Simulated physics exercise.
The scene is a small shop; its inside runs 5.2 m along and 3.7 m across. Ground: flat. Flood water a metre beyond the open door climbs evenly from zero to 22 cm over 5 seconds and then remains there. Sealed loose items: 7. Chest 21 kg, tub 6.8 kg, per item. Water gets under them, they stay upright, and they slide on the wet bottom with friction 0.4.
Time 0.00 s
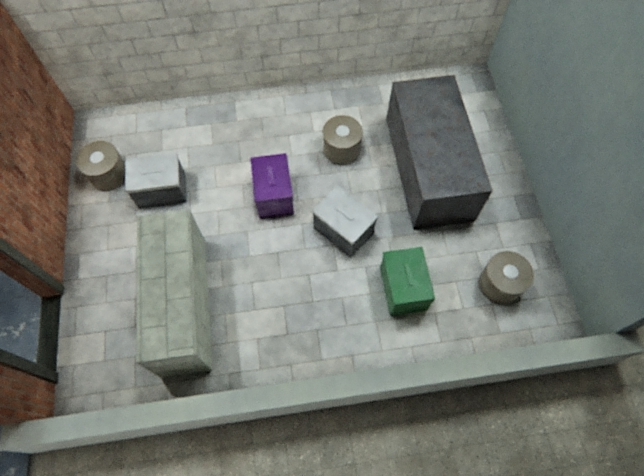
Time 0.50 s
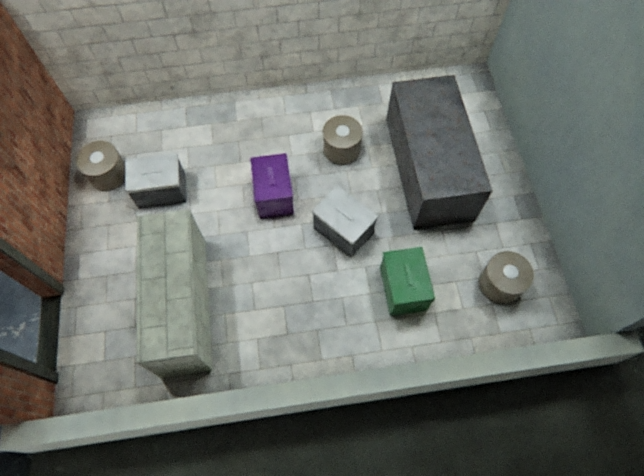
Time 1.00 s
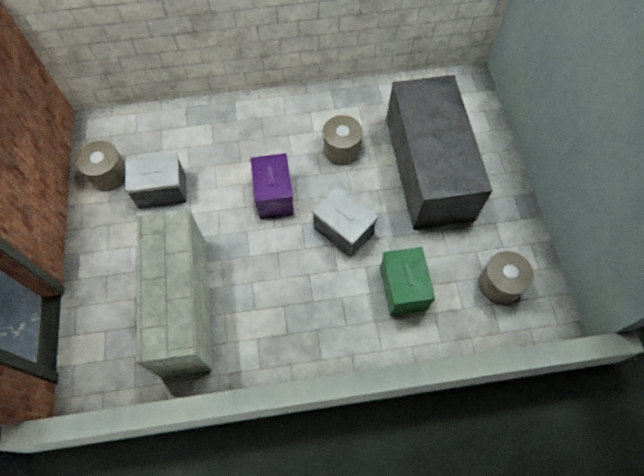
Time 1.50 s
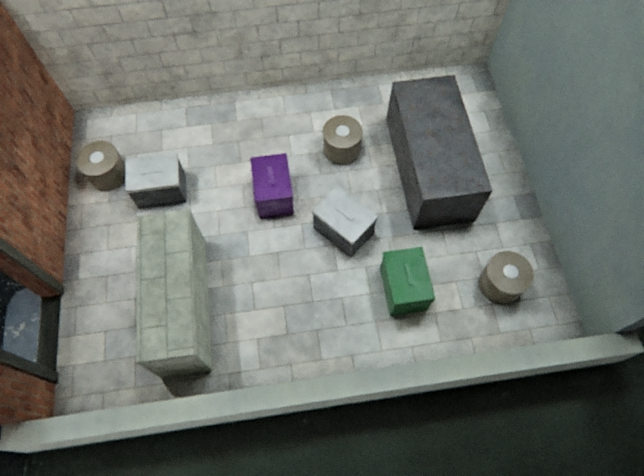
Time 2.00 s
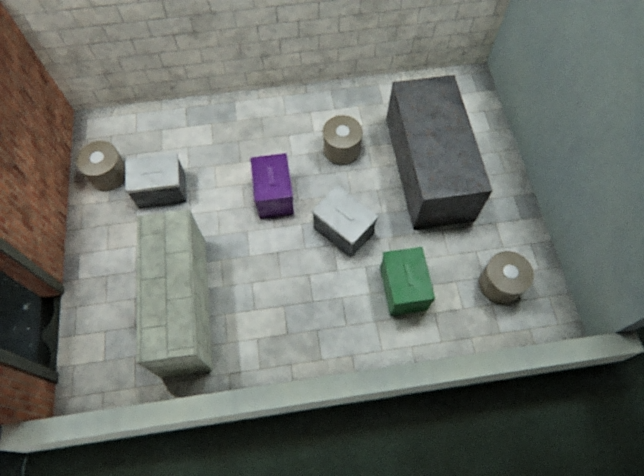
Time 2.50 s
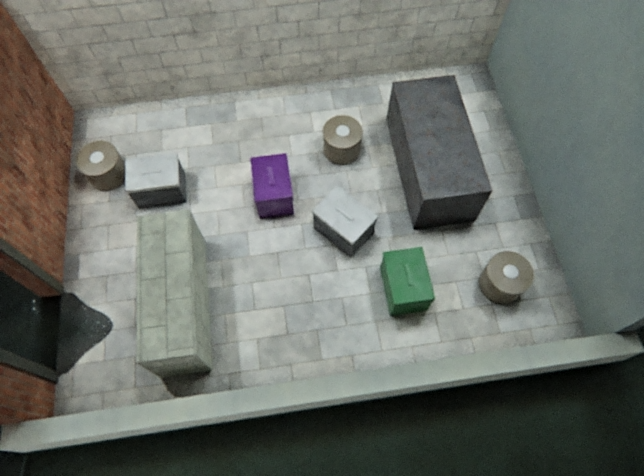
Dark grey block and smaller chests and drums sitting still in a walled room as dark water spreads in through the left doorway.
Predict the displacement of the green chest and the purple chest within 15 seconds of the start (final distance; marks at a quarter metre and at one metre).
First the green chest, which remains in place, then the purple chest, which remains in place.
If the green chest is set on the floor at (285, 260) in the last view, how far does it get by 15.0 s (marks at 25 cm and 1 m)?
Short answer, it keeps close to its start.
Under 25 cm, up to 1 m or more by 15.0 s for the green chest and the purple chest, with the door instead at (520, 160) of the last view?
The green chest remains where it was, while the purple chest remains where it was.
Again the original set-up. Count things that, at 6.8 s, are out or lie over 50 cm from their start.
That would be 0.
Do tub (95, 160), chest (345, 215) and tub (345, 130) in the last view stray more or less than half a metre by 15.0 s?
Note - in order: Farther; smaller; farther.
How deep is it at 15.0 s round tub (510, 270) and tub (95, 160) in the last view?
Around 8 cm and 6 cm.
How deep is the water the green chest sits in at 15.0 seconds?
6 cm or so.
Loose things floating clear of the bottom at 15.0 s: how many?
Count: 3.
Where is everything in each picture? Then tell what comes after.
The first picture shows the green chest at (409, 275), on the bottom; the purple chest at (271, 177) rests on the ground; water covers 0.0 m2; 0 of 7 have shifted.
The second picture shows the green chest at (409, 275) rests on the ground; the purple chest at (271, 177) rests on the ground; 0.0 m2 under water; 0 of 7 have shifted.
The third picture shows the green chest at (409, 275) rests on the ground; the purple chest at (271, 177), on the bottom; water covers 0.0 m2; 0 of 7 have shifted.
The fourth picture shows the green chest at (409, 275), on the bottom; the purple chest at (271, 177) rests on the ground; water covers 0.0 m2; 0 of 7 have shifted.
The fifth picture shows the green chest at (409, 275), on the bottom; the purple chest at (271, 177), on the bottom; 0.0 m2 under water; 0 of 7 have shifted.
The sixth picture shows the green chest at (409, 275), on the bottom; the purple chest at (271, 177), on the bottom; 0.2 m2 under water; 0 of 7 have shifted.
After 3.5 s the green chest is near (409, 275), 0.0 m from its start, aground; the purple chest is near (271, 177), 0.0 m from its start, aground; 0 afloat.
After 6.8 s the green chest is near (409, 275), 0.0 m from its start, aground; the purple chest is near (271, 177), 0.0 m from its start, aground; 0 afloat.
After 11.0 s the green chest is near (409, 275), 0.0 m from its start, aground; the purple chest is near (271, 177), 0.0 m from its start, aground; 2 afloat.
After 15.0 s the green chest is near (409, 275), 0.0 m from its start, aground; the purple chest is near (271, 177), 0.0 m from its start, aground; 3 afloat.
